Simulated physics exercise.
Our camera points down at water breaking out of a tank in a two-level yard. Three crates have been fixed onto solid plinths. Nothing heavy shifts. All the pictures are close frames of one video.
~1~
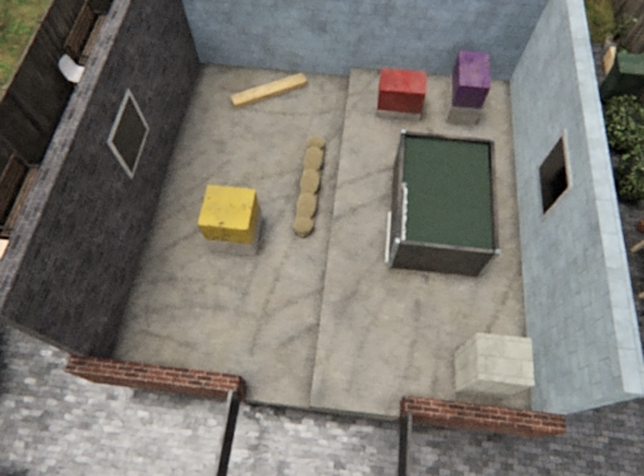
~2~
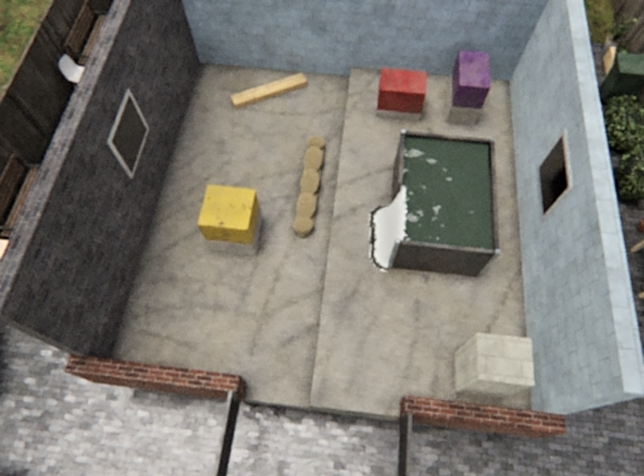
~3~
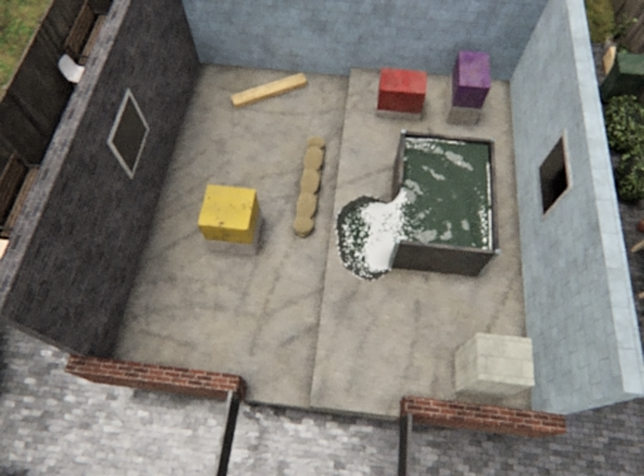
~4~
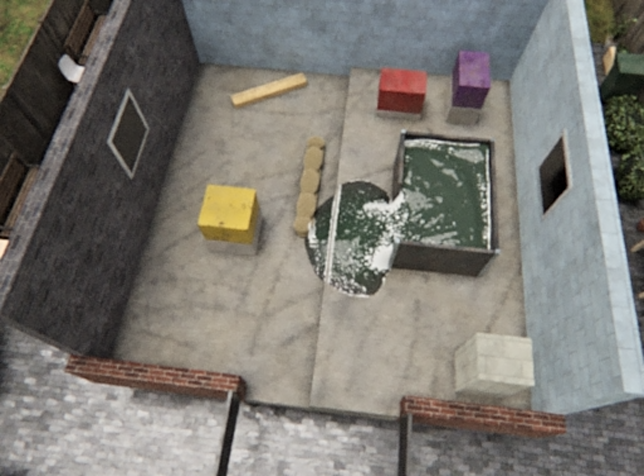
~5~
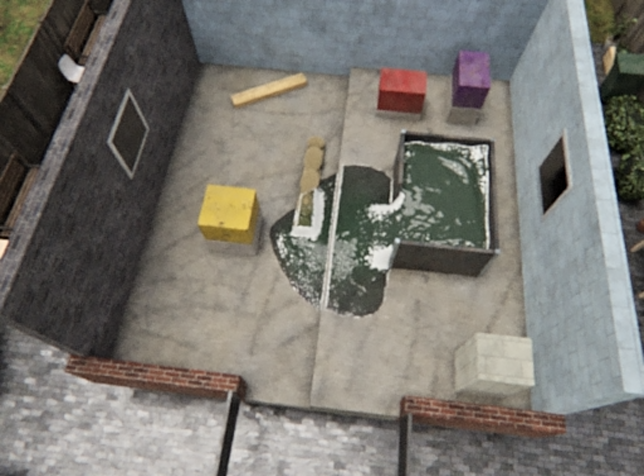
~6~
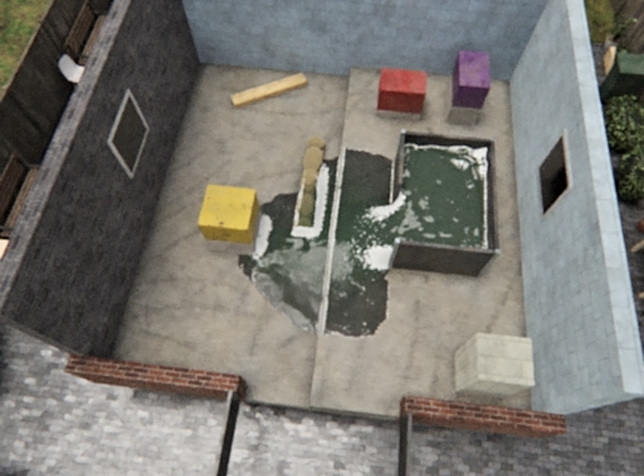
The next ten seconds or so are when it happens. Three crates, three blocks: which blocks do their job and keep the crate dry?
In order: The purple crate ends up clear of the water. The yellow crate ends up clear of the water. The red crate ends up clear of the water.
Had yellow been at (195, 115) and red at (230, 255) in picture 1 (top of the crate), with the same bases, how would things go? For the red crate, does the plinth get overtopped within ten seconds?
Answer: Red crate goes wet.
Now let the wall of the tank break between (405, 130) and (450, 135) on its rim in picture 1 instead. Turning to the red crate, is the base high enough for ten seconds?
The red crate gets flooded.
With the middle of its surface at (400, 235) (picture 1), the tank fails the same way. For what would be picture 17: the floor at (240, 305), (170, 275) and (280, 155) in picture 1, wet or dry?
First drenched; next drenched; last drenched.
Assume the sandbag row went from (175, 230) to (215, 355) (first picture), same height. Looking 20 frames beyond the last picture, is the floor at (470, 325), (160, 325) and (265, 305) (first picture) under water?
First spot spared, second inundated, third inundated.
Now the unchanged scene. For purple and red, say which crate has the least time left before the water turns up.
The red-painted one comes first.
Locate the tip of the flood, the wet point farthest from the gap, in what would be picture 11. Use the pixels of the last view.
Around (123, 321).
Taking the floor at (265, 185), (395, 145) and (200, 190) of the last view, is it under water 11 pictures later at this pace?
Status per point, in sequence: Waterlogged, then unwetted, then unwetted.
A moment on, water covers 35 % of the floor; the purple crate not reached, the yellow crate water round its plinth, the red crate water round its plinth.
Next, water covers 40 % of the floor; the purple crate not reached, the yellow crate water round its plinth, the red crate water round its plinth.
Then, water covers 50 % of the floor; the purple crate not reached, the yellow crate water round its plinth, the red crate water round its plinth.
Later, water covers 55 % of the floor; the purple crate not reached, the yellow crate water round its plinth, the red crate water round its plinth.
In the end, water covers 55 % of the floor; the purple crate stayed above the water, the yellow crate stayed above the water, the red crate stayed above the water.
